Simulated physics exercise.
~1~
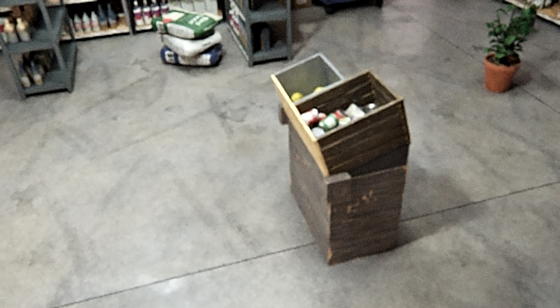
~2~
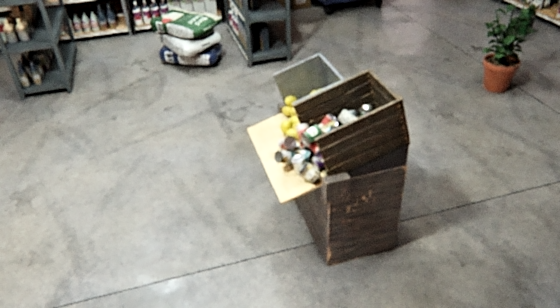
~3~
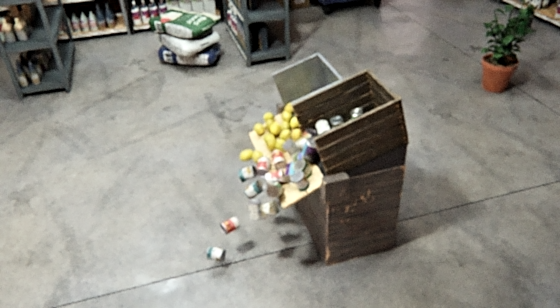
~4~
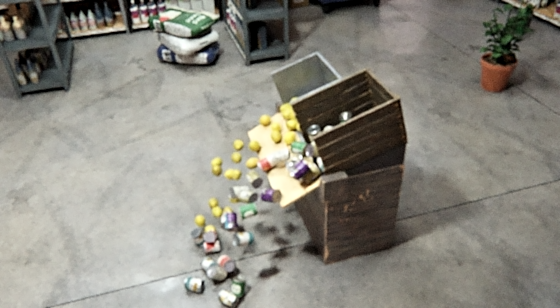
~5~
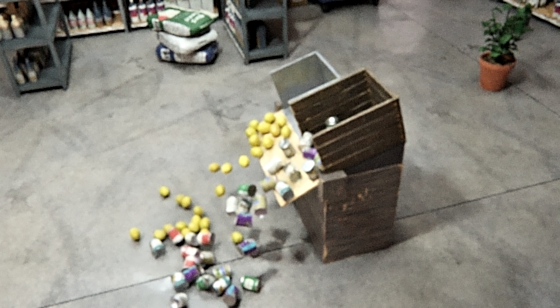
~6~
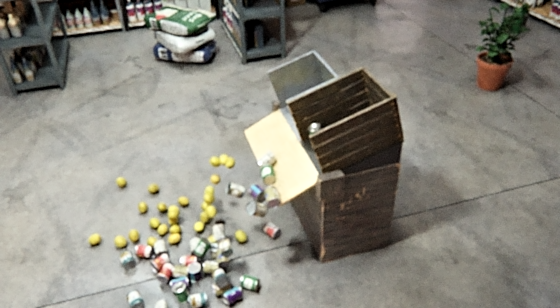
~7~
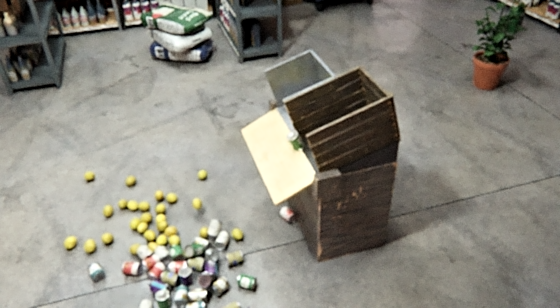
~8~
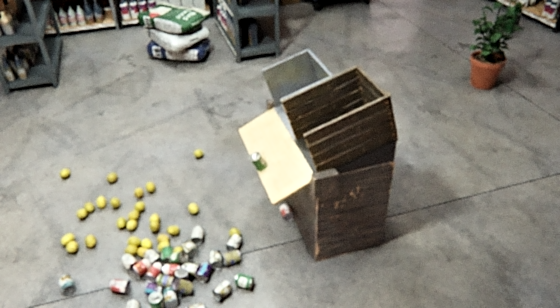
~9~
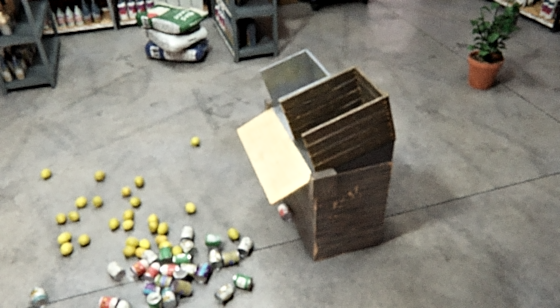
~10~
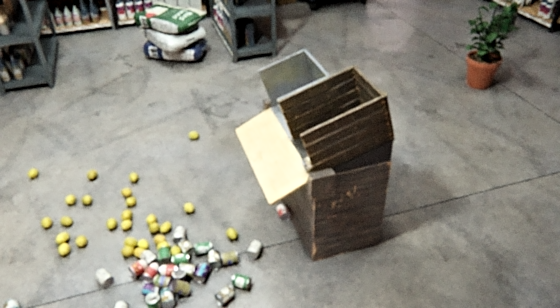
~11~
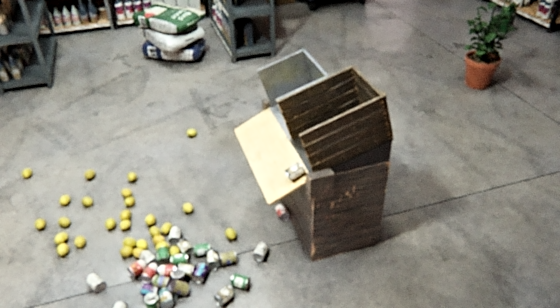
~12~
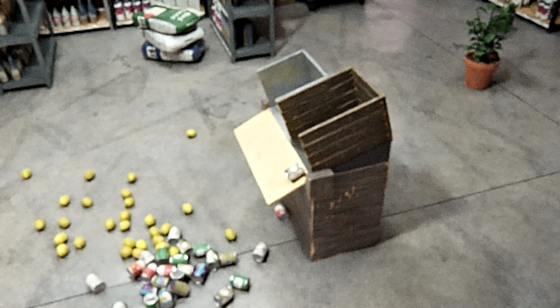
A weathered wooden stand rises from a grey concrete shop floor, seen from above, with shelves and stacked sacks behind and a potted plant at upper right. It carries a tilted dark wooden bin of small tins and a grey bin of lemons. The pale front flap drops open to the left, and tins and lemons slide onto it. They pour off its edge, the tins piling up below while many lemons roll farther left. The grey bin ends empty, while a tin remains on the lowered flap above the scattered spill.
